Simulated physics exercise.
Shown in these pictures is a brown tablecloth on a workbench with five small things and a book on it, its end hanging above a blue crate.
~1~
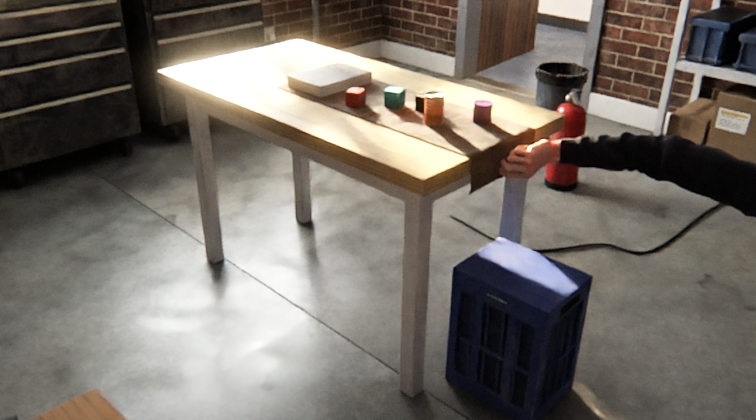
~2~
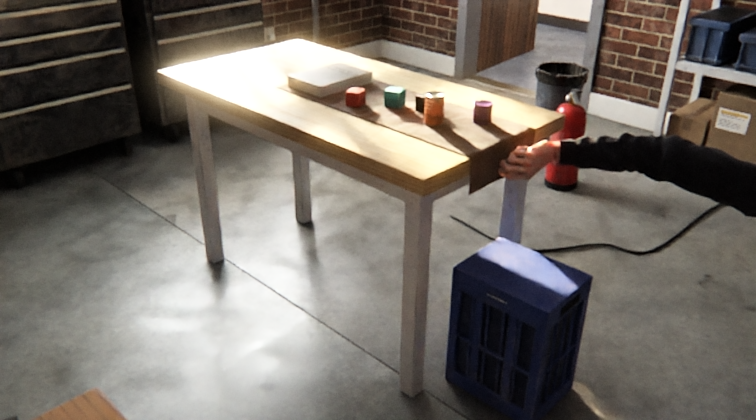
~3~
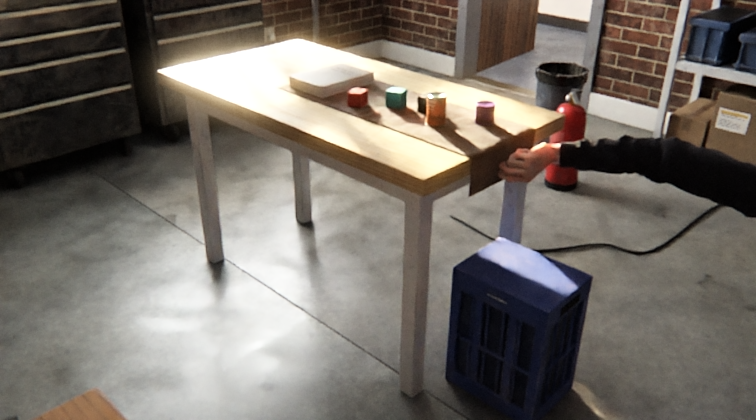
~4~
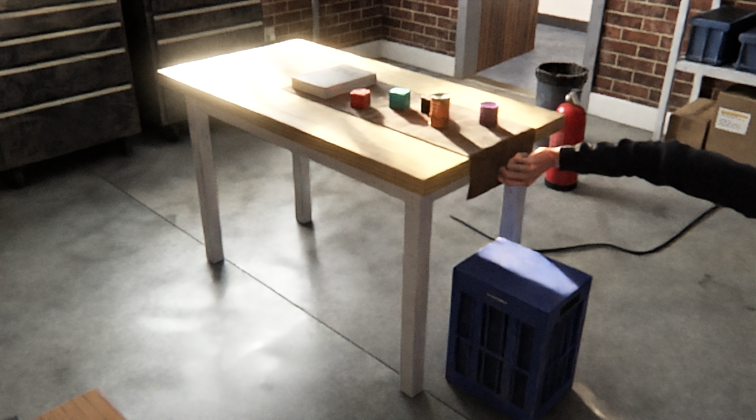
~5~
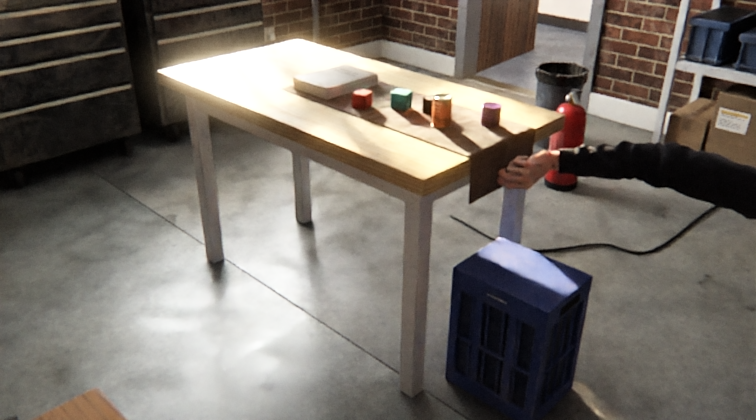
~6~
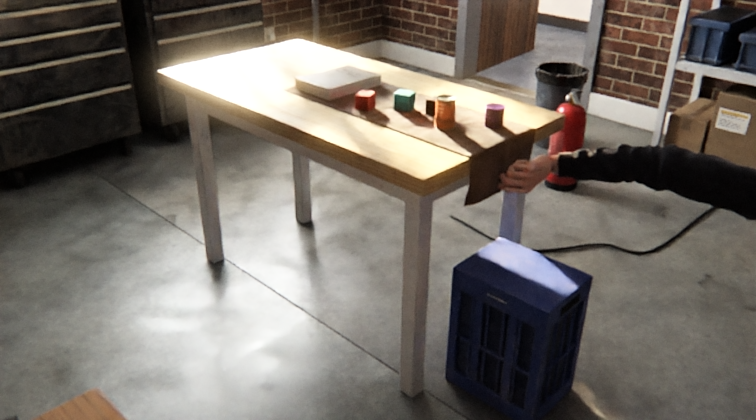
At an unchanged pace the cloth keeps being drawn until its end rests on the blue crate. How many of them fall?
Watching it, the fallen ones add up to two, no more.
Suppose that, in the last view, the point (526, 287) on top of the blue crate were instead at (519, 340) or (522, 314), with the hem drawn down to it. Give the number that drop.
First height: 4; second height: 3.
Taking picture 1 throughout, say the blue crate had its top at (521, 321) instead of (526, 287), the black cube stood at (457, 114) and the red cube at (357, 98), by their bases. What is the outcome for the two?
Well, the black cube is dislodged, and the red cube is safe.
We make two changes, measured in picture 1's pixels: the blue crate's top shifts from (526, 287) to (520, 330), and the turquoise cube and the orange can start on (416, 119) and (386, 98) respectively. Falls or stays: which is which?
Turquoise cube is gone, orange can stays.
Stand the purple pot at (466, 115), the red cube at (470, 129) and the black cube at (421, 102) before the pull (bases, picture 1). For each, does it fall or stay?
Briefly: Purple pot drops; red cube drops; black cube stays.
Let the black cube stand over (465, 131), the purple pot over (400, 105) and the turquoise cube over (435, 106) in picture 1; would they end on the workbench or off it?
The black cube ends up off; the purple pot stays put; the turquoise cube stays put.
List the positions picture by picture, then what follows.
Hem (469, 194); purple pot (483, 103); orange can (435, 94); black cube (427, 95); turquoise cube (395, 89); red cube (356, 90); top of the crate (526, 287), in the first frame.
Hem (469, 195); purple pot (484, 103), in the second frame.
Hem (468, 197); orange can (437, 95), in the third frame.
Hem (466, 200); black cube (432, 97); top of the crate (526, 287), in the fourth frame.
Hem (469, 204); turquoise cube (402, 92), in the fifth frame.
Hem (464, 205); purple pot (495, 106); orange can (446, 97); black cube (437, 99); turquoise cube (405, 92); red cube (365, 93), in the sixth frame.
A little later, hem near (499, 214); all still up.
Next, hem near (496, 246); purple pot gone.
When it is over, hem on the crate; purple pot and orange can gone. It carries off two.
